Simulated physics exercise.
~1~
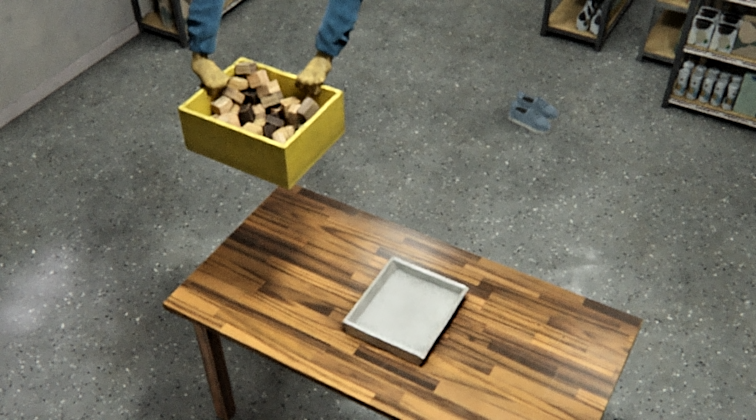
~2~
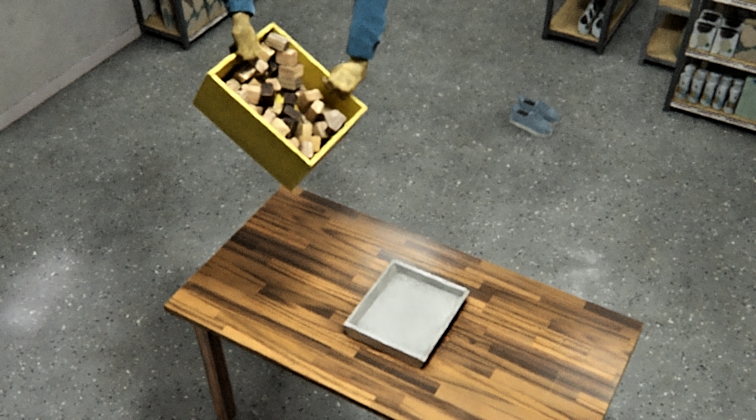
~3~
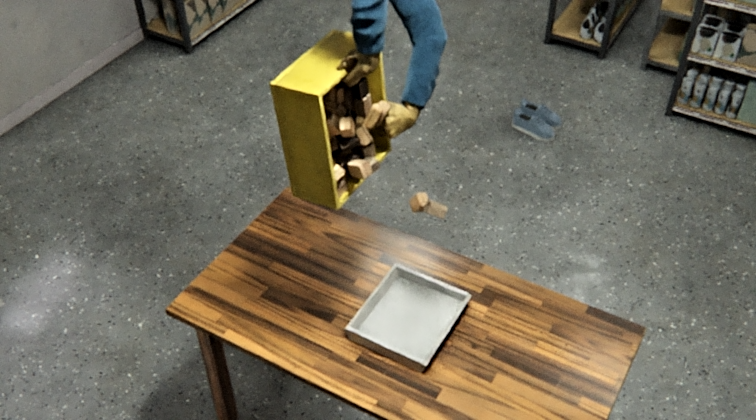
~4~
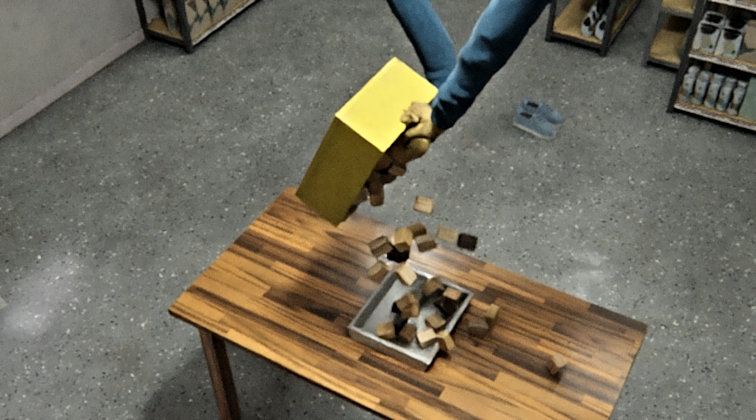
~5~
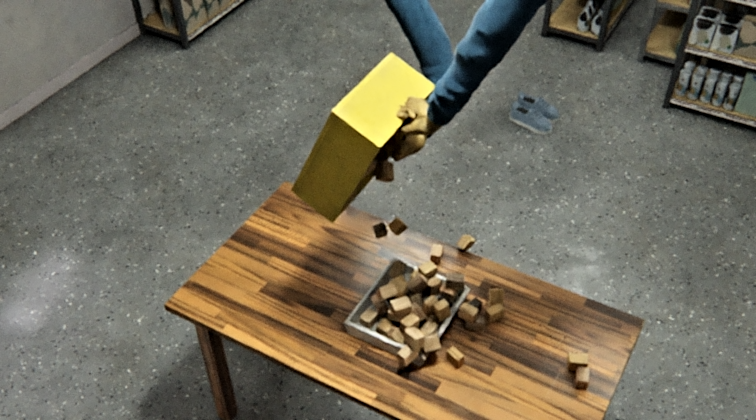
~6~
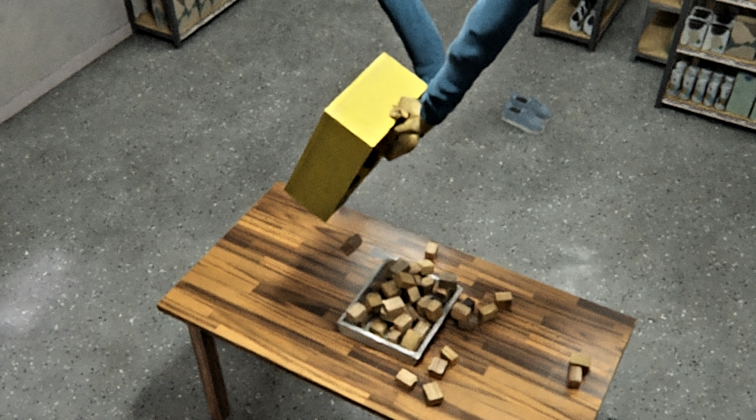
A yellow crate full of loose wooden blocks, gripped by two gloved hands, hangs above a wooden table with a white tray on it. The hands tip the crate toward the right, and the blocks shift against its side. As it swings onto its side, the first blocks drop out toward the table. Tilted further, mouth downward, it releases a thick stream that tumbles into the tray and scatters around it. The crate then holds steady while the flow thins. At the end, most blocks lie heaped in the tray, with others strewn on the tabletop, mainly to its right and front.
